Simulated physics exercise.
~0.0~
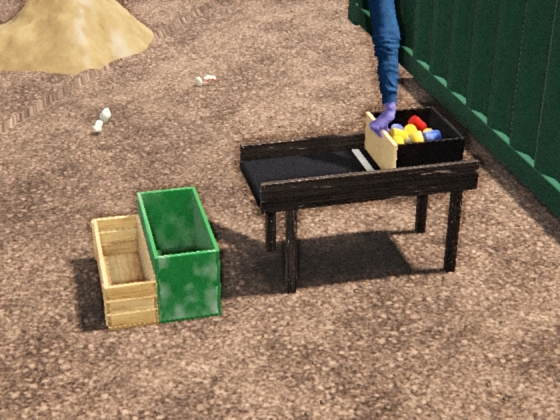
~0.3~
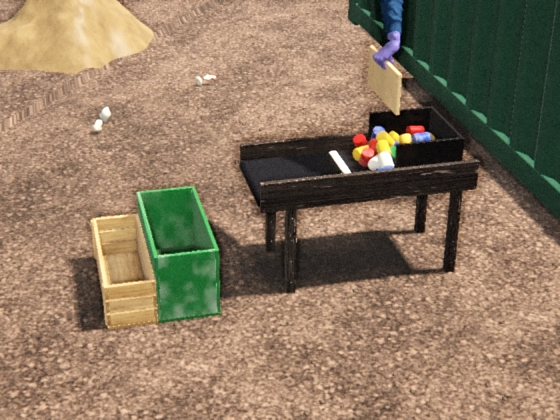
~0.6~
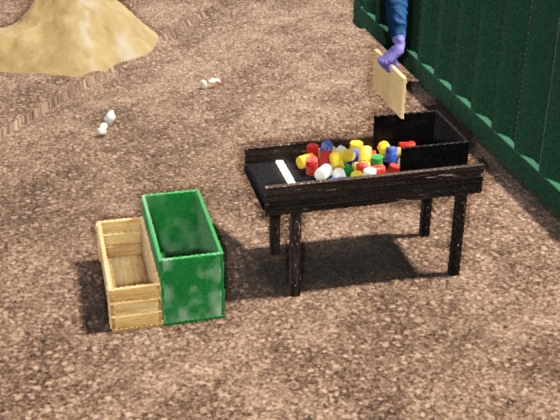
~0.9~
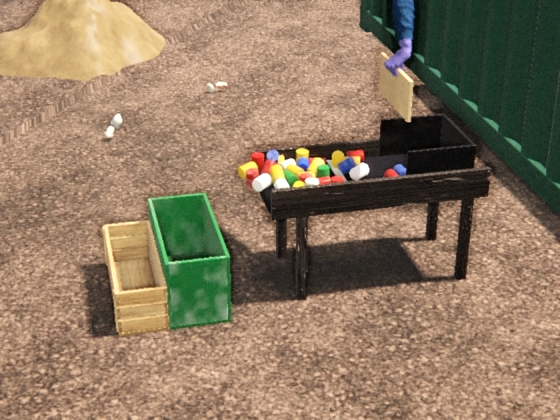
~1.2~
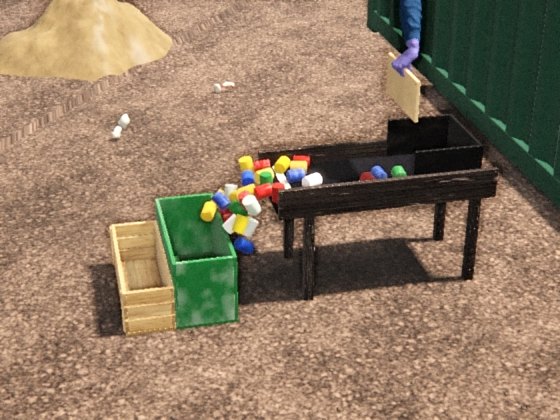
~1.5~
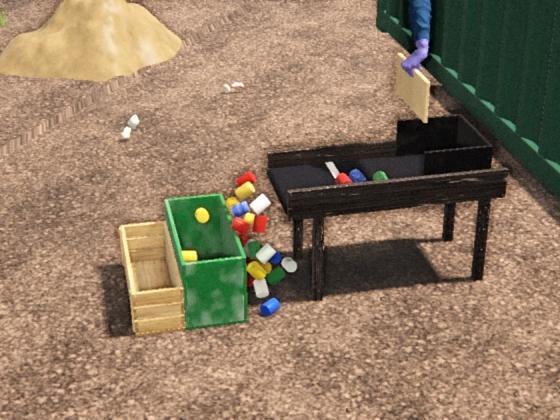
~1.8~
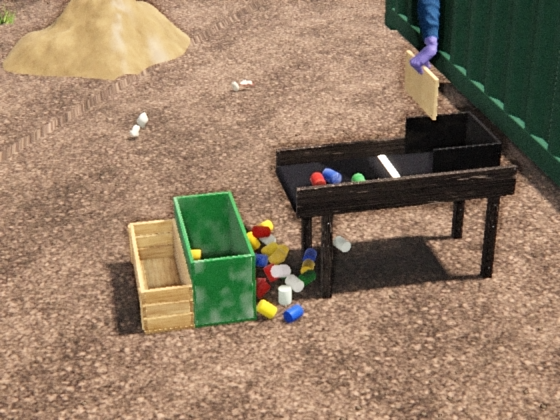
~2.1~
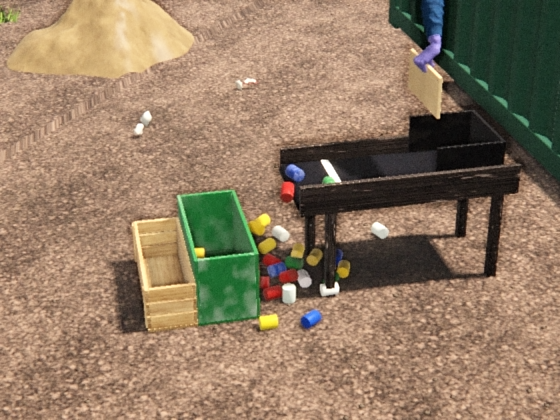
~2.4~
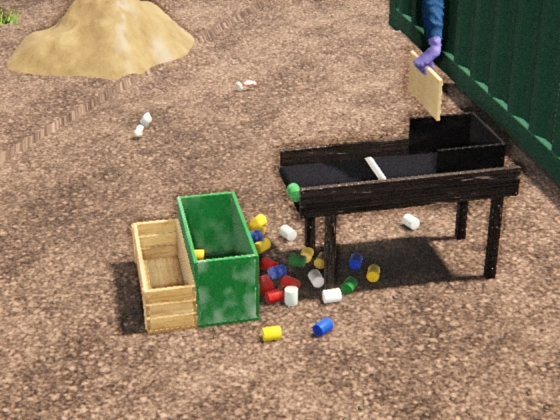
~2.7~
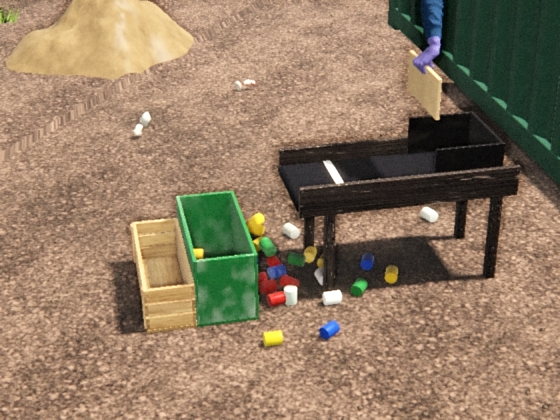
Colorful little jars spilled from a black pen after a purple-gloved hand lifted its wooden gate, rode left along a dark belt and tumbled off the end, a few landing in the green bin but most scattering on the ground short of it.
